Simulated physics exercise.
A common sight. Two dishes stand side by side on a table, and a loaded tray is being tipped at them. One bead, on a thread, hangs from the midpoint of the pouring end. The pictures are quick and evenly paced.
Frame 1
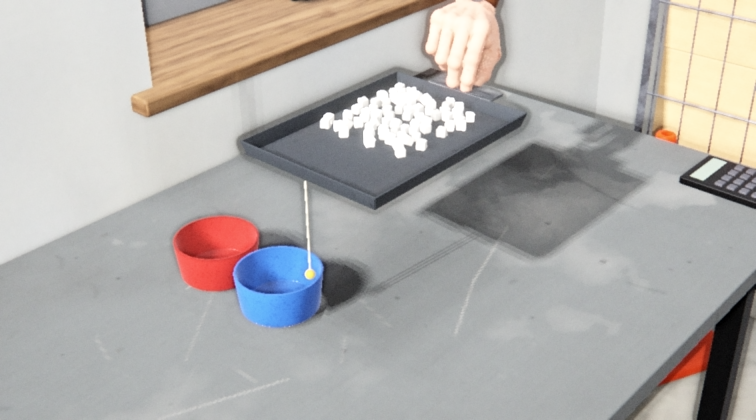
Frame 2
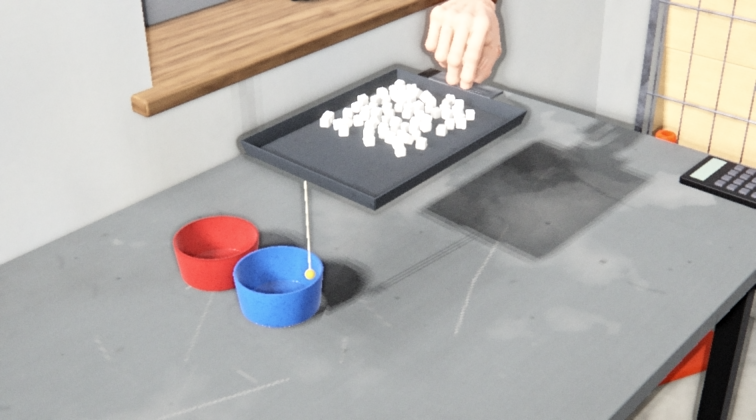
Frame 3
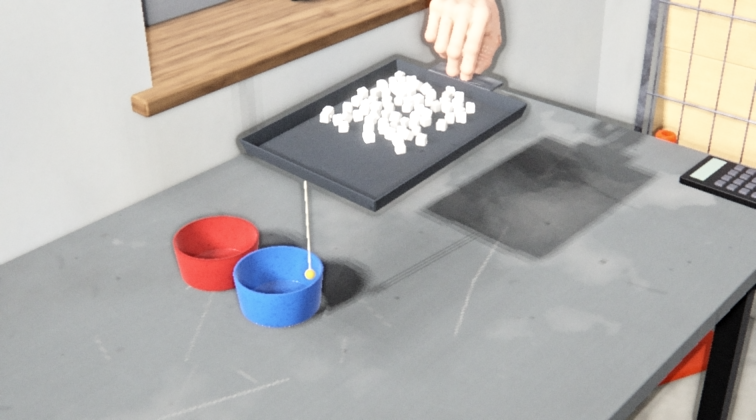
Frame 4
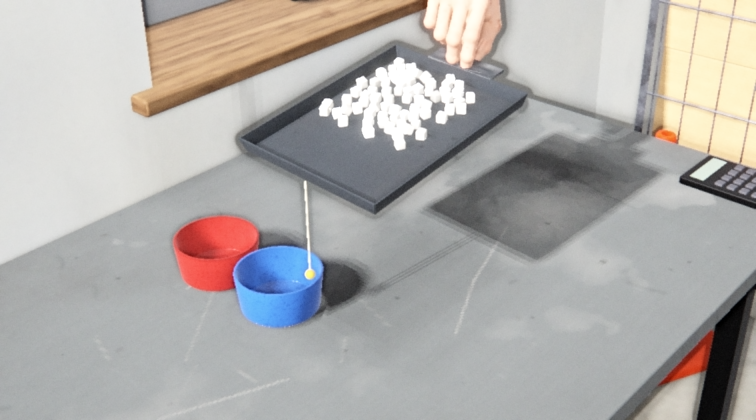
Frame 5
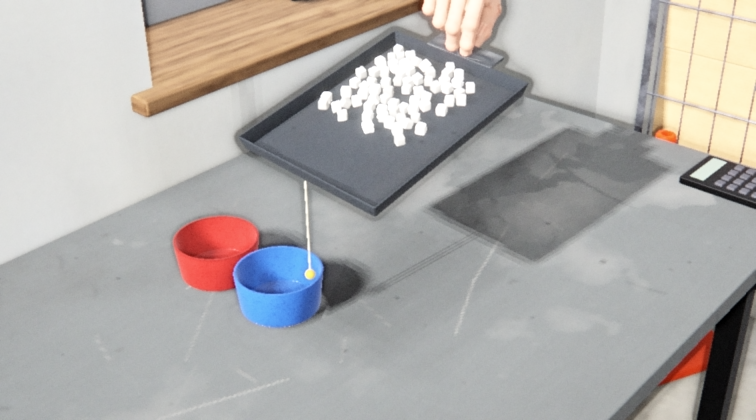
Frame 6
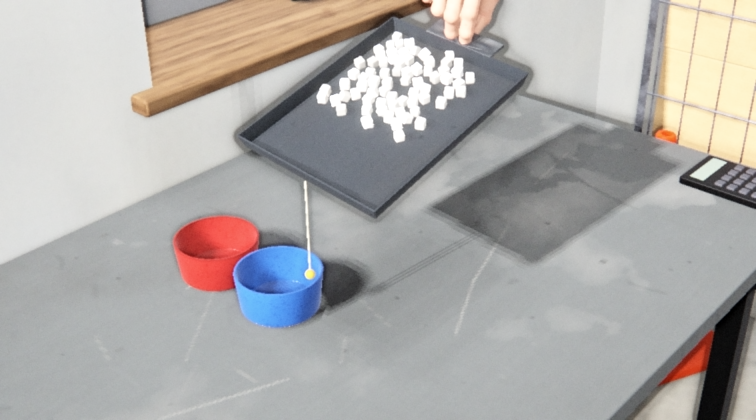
The clip opens on a dark tray of white sugar cubes held level by a hand above a gray table, near a red dish and a blue dish, with a yellow bead hanging still on a thread. The hand then raises the tray's far end, gradually steepening its slant toward the front, right corner lowest.
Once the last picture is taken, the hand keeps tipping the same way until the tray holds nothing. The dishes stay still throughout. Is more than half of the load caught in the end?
Most of it finds no dish.
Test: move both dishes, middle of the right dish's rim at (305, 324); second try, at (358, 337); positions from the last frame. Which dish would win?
Placement one: The right-positioned dish. Placement two: The right-positioned dish.
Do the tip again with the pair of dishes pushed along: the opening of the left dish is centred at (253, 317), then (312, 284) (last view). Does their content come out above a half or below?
With the first shift the pair saves less than a half; with the second, beyond half.
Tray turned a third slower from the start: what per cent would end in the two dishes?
I'd expect close to 0 per cent.
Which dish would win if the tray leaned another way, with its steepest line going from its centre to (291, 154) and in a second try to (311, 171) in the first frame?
Outcome by order - one: Right side; two: Right side.
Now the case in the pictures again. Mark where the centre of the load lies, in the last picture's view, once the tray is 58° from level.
Look around (357, 180) in the last picture.
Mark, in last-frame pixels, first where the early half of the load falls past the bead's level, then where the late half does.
Near (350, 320) to start, and near (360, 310) afterwards.
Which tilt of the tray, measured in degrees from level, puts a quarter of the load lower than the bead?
Near 75 degrees.
Shortly afterwards, tray tipped steeply; all but a few on the tray; a little in the air.
Next, tray tipped right over; near two thirds on the tray; near a third outside both; a little in the air.
Some moments later, tray tipped past a quarter turn; the whole lot outside both.
In the end, tray tipped past a quarter turn; none at all in the right dish; none at all in the left dish; the whole lot outside both.
